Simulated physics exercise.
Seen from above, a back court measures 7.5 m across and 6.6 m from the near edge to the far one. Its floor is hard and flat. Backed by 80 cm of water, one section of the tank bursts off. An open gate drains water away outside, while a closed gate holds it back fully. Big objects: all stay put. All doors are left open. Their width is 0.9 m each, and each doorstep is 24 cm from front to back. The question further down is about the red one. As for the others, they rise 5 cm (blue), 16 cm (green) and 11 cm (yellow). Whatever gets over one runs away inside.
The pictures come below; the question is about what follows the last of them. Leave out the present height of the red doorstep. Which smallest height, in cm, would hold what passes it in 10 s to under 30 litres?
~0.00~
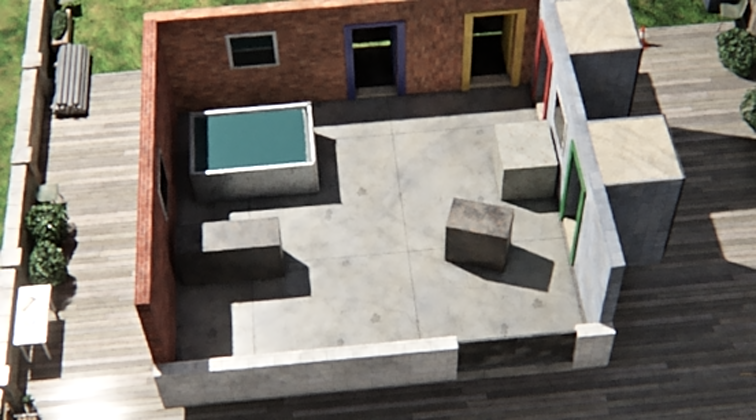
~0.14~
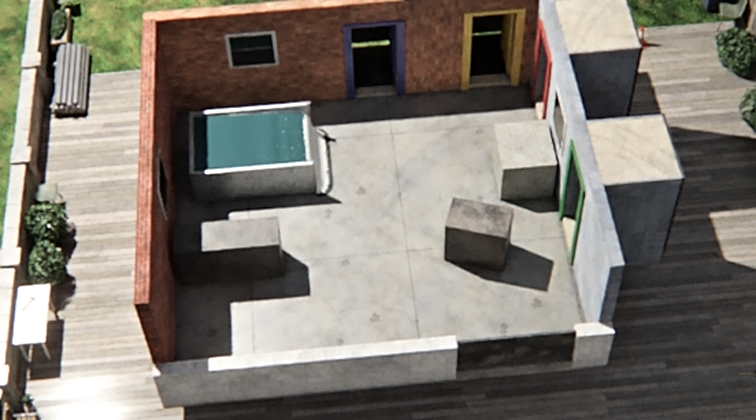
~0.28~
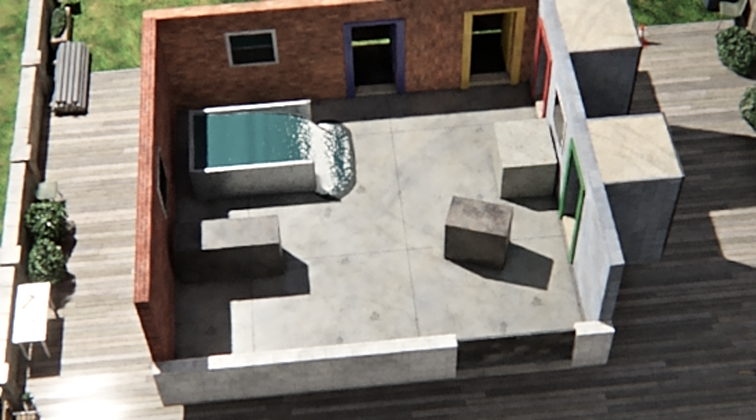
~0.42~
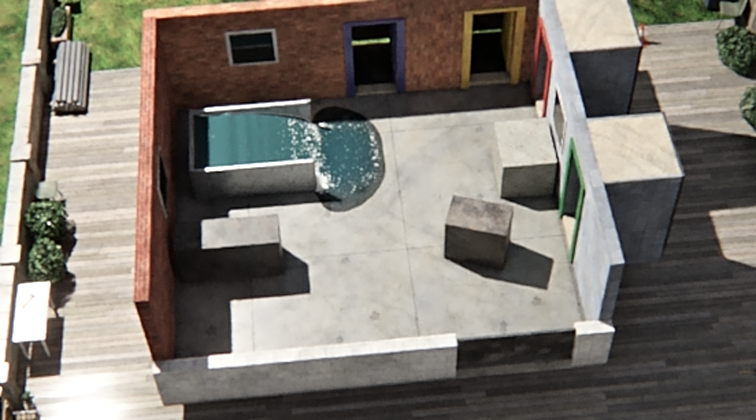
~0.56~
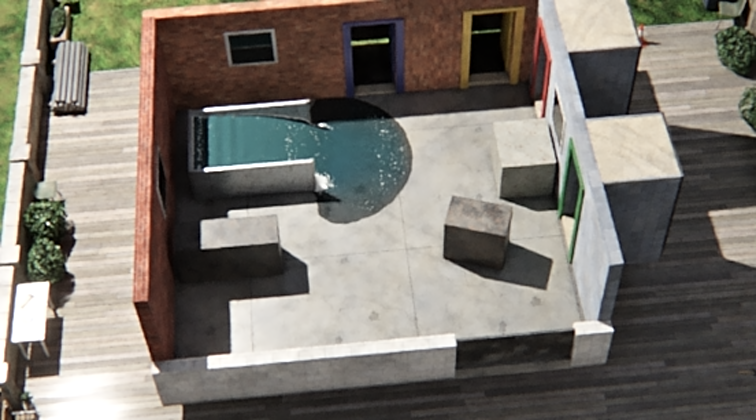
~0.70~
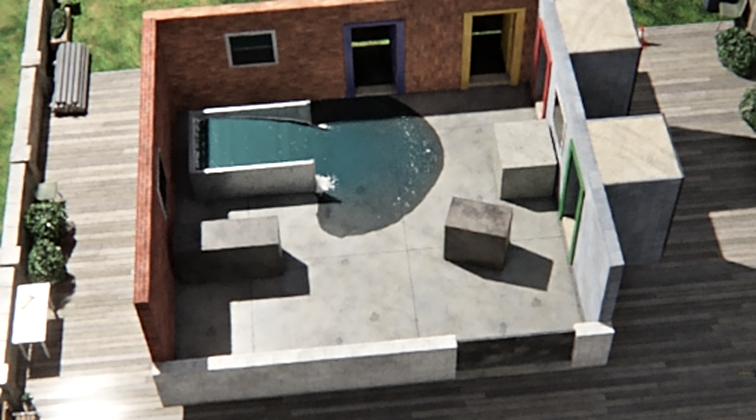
It would have to be roughly 29 cm high.
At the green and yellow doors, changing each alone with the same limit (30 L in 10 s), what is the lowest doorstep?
Roughly 16 cm for the green door and roughly 19 cm for the yellow door.
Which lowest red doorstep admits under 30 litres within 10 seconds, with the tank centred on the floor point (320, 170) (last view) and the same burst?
32 cm or thereabouts.
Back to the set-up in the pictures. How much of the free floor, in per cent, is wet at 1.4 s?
Approximately 35 % of it.
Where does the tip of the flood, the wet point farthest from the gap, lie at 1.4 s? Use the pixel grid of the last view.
The farthest wet point is roughly at (530, 105) in the last view.
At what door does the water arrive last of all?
Door: Green.
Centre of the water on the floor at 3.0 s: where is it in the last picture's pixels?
Centre estimate: (410, 167) px, approximately.
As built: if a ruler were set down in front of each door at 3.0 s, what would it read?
Red door 32 cm, blue door 11 cm, green door 23 cm, yellow door 19 cm.
After 1.4 s water covers 35 % of the floor, deepest (33 cm) near (319, 163); 13 cm at the red door, 0 litres in over its 12 cm doorstep.
After 3.0 s water covers 50 % of the floor, deepest (36 cm) near (503, 101); 32 cm at the red door, 170 litres in over its 12 cm doorstep.
After 10.0 s water covers 95 % of the floor, deepest (12 cm) near (175, 325); 6 cm at the red door, 311 litres in over its 12 cm doorstep.
At the red door as built, the water arrived by 1.3 s and peaked near 37 cm at 2.6 s.
With a doorstep of 23.5 cm, 74 litres would have come in within the 10 s; with 32 cm, 18 litres. So under 30 litres takes about 29 cm.
